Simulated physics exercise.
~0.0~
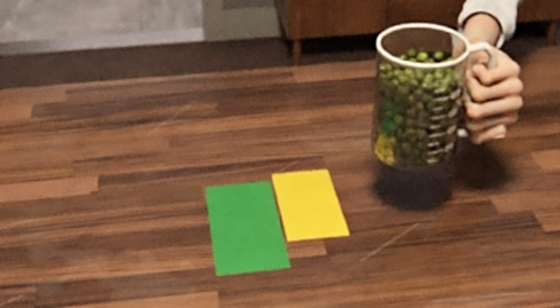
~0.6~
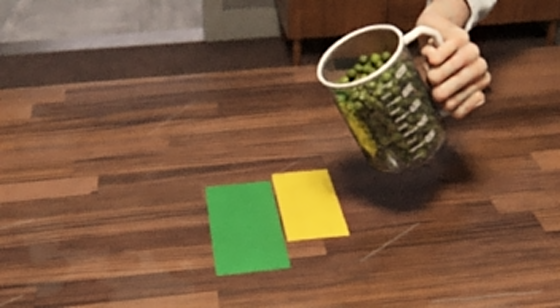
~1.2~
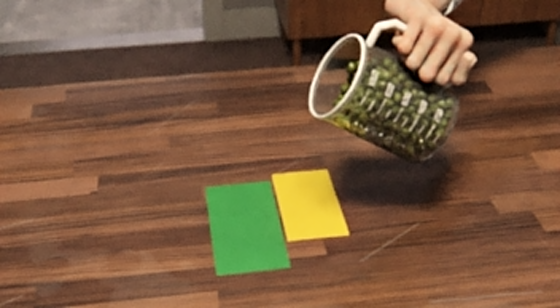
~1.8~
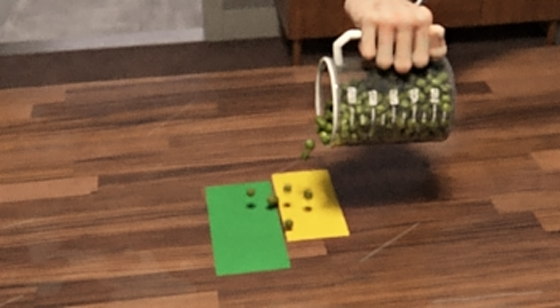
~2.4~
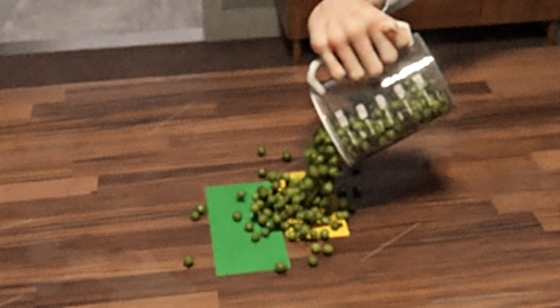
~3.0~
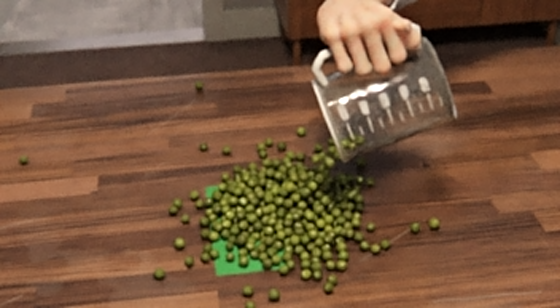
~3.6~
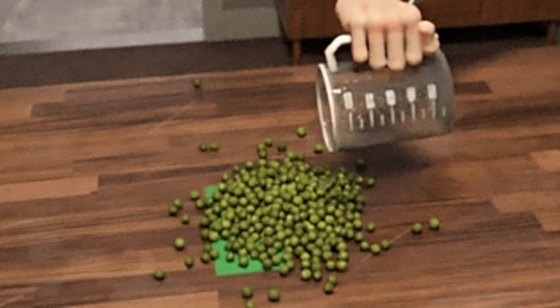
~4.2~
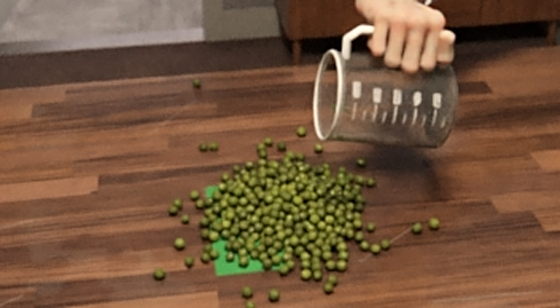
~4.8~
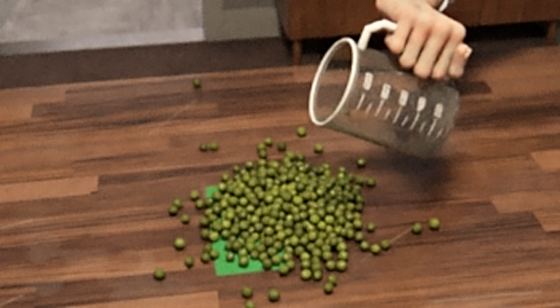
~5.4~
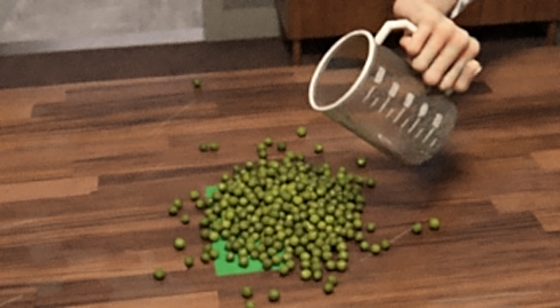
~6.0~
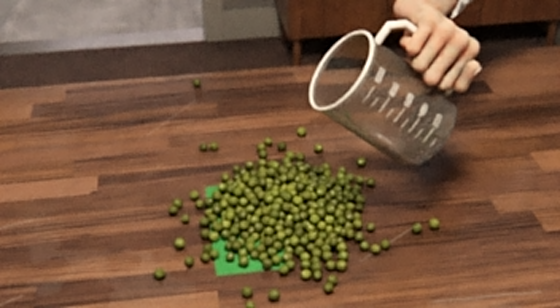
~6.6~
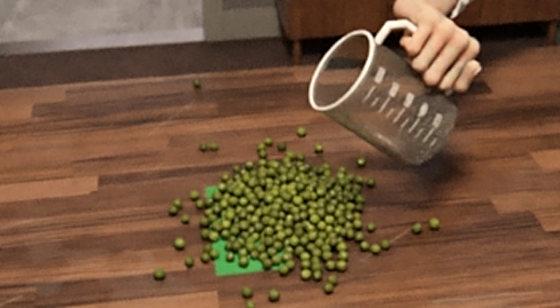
On a wooden tabletop, a hand tilts a clear jug of small green olives leftward and pours them over adjoining green and yellow mats, emptying it; the olives end in a spread-out pile covering most of the mats, with the empty jug held tilted above.
